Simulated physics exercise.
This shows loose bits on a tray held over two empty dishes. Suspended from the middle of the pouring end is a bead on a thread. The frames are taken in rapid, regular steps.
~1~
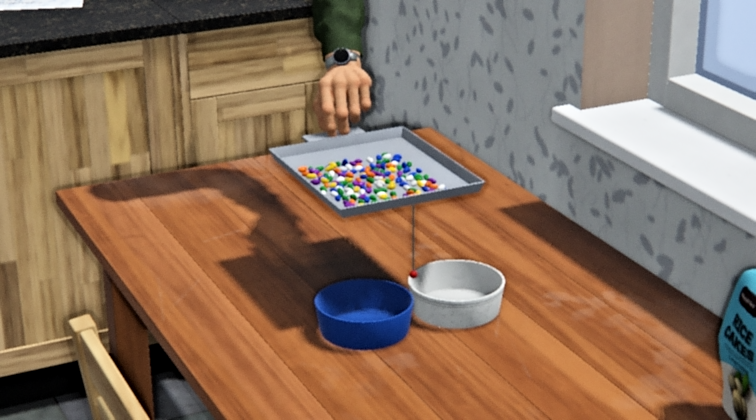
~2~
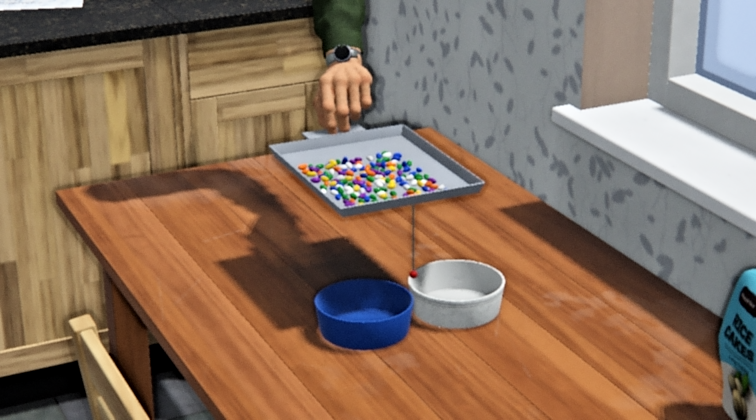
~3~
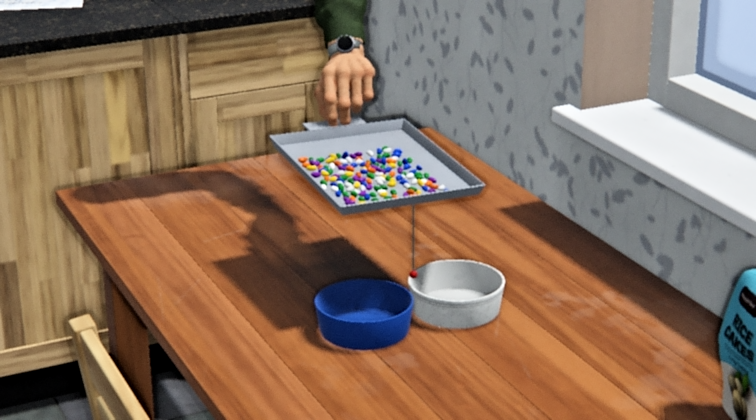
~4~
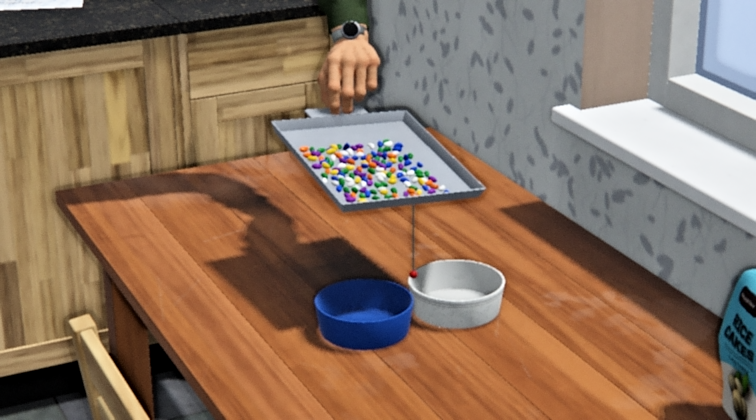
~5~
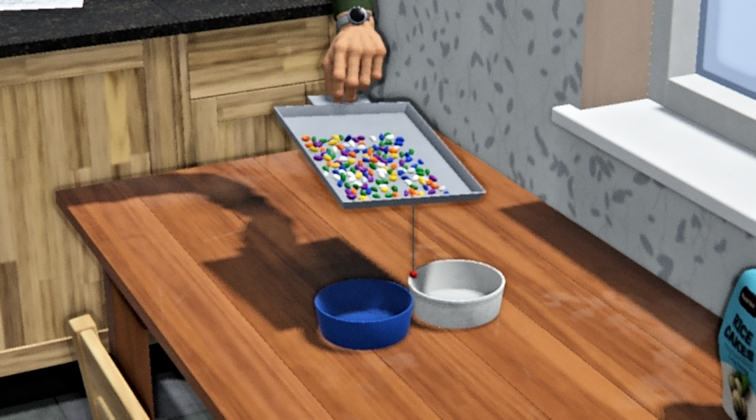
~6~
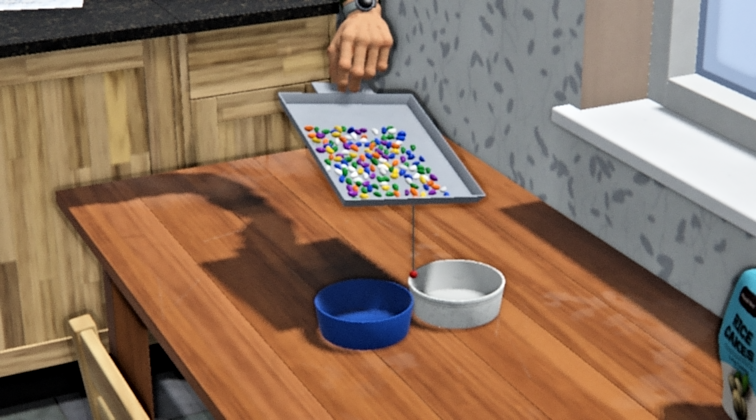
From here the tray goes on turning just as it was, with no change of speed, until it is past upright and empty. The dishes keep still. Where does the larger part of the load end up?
I'd say the right dish gets the lion's share of it.
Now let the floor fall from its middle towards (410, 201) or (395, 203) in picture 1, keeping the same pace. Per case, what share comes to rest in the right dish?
40 % and 10 %.
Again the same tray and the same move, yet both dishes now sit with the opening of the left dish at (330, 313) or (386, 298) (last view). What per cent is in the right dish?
Close to 30 in a hundred, then close to 90 in a hundred.
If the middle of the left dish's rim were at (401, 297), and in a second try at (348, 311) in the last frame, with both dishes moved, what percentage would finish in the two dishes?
About 100 and 50 per cent.
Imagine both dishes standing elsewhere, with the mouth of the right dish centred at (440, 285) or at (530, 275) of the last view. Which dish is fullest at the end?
At the first spot the right-side one comes out ahead, at the second spot the left-side one.
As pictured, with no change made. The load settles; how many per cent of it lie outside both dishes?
Estimated share: About 10 %.
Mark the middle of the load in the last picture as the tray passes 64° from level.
The middle of the pieces sits at roughly (441, 191).
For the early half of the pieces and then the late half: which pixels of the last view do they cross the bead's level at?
Around (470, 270), followed by around (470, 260).
Soon after the last picture, tray tipped steeply; most on the tray; a stray few in the right dish; a stray few outside both; a small part in the air.
A little later, tray tipped past a quarter turn; a stray few on the tray; most in the right dish; a small part outside both; a small part in the air.
Later still, tray tipped past a quarter turn; nearly all in the right dish; a small part outside both.
At rest, tray tipped past a quarter turn; none in the left dish; nearly all in the right dish; a small part outside both.
